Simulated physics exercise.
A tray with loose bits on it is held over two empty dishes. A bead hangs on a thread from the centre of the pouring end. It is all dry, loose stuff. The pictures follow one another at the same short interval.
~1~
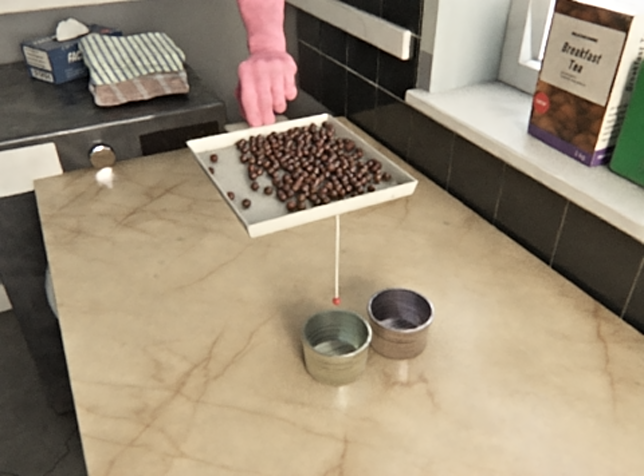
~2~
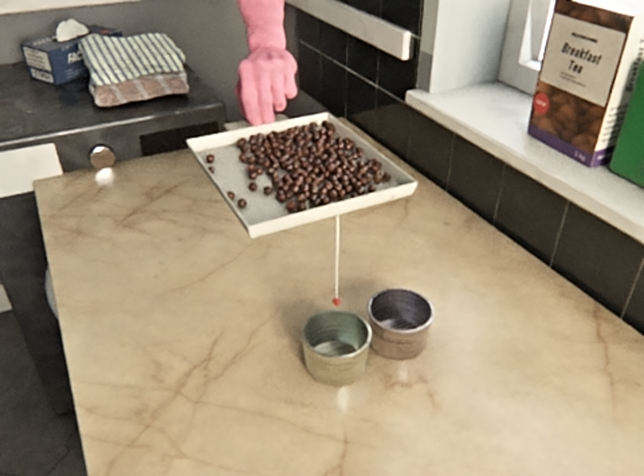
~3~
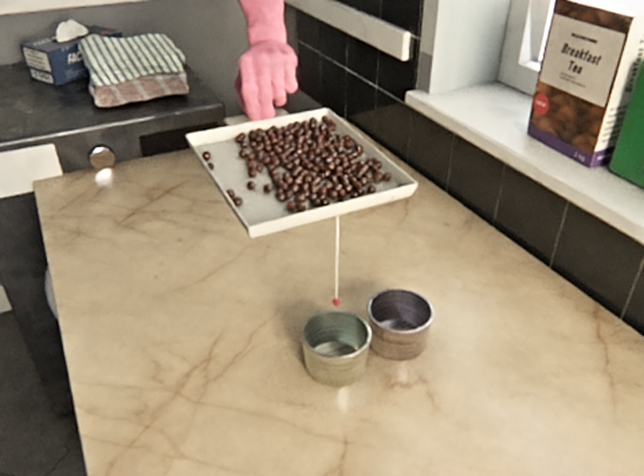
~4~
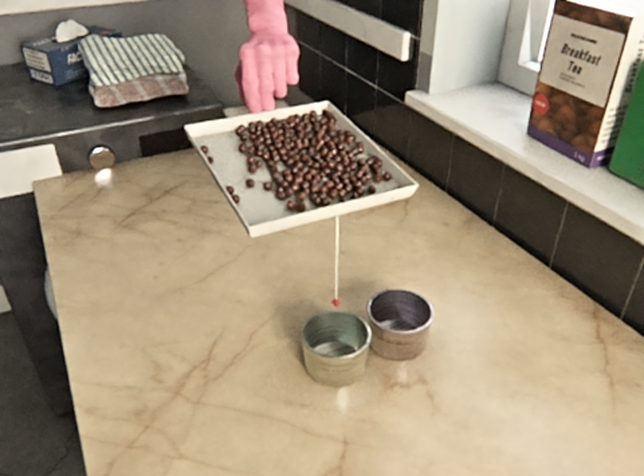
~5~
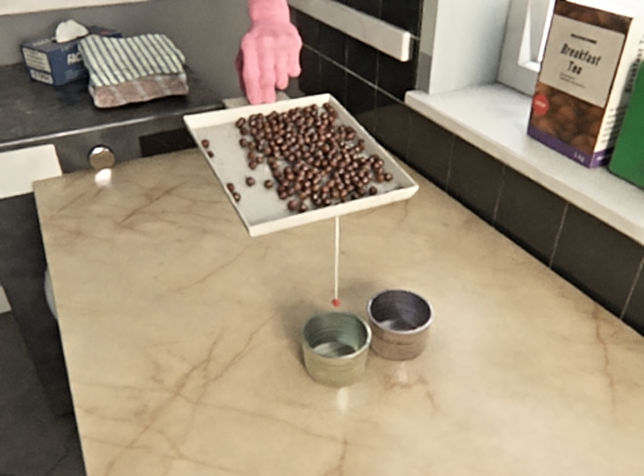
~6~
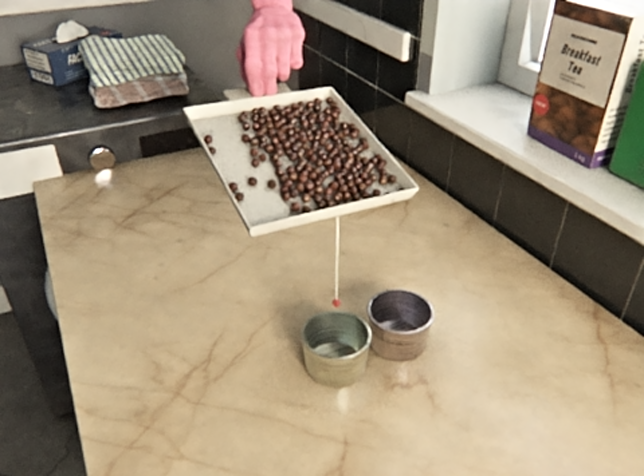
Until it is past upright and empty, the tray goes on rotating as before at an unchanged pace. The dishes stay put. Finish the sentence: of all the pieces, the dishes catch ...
... most of them.
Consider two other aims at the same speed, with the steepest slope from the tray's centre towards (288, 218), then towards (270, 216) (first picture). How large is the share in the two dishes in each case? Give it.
Case one near 10 %; case two near 0 %.
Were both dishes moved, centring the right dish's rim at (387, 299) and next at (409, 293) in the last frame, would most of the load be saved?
Well, the minor share the first time and the minor share the second time.
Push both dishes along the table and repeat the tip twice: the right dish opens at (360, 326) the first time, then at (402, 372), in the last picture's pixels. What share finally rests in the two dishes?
First placement: Some 30 %; second placement: Some 0 %.
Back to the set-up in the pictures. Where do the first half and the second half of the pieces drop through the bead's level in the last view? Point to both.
First roughly (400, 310), then roughly (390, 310).
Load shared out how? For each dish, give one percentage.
20 per cent goes to the left dish and 40 per cent to the right dish.
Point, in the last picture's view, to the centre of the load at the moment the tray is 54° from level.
I'd mark it close to (353, 170).
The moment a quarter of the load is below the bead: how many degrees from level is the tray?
About 75 degrees.
Shortly afterwards, tray tipped steeply; the whole lot on the tray.
Next, tray tipped right over; near a quarter on the tray; a little in the left dish; near a quarter in the right dish; near a quarter outside both; a little in the air.
Some moments later, tray tipped past a quarter turn; near a quarter in the left dish; near a third in the right dish; near a third outside both.
In the end, tray tipped past a quarter turn; near a quarter in the left dish; near a third in the right dish; near a third outside both.
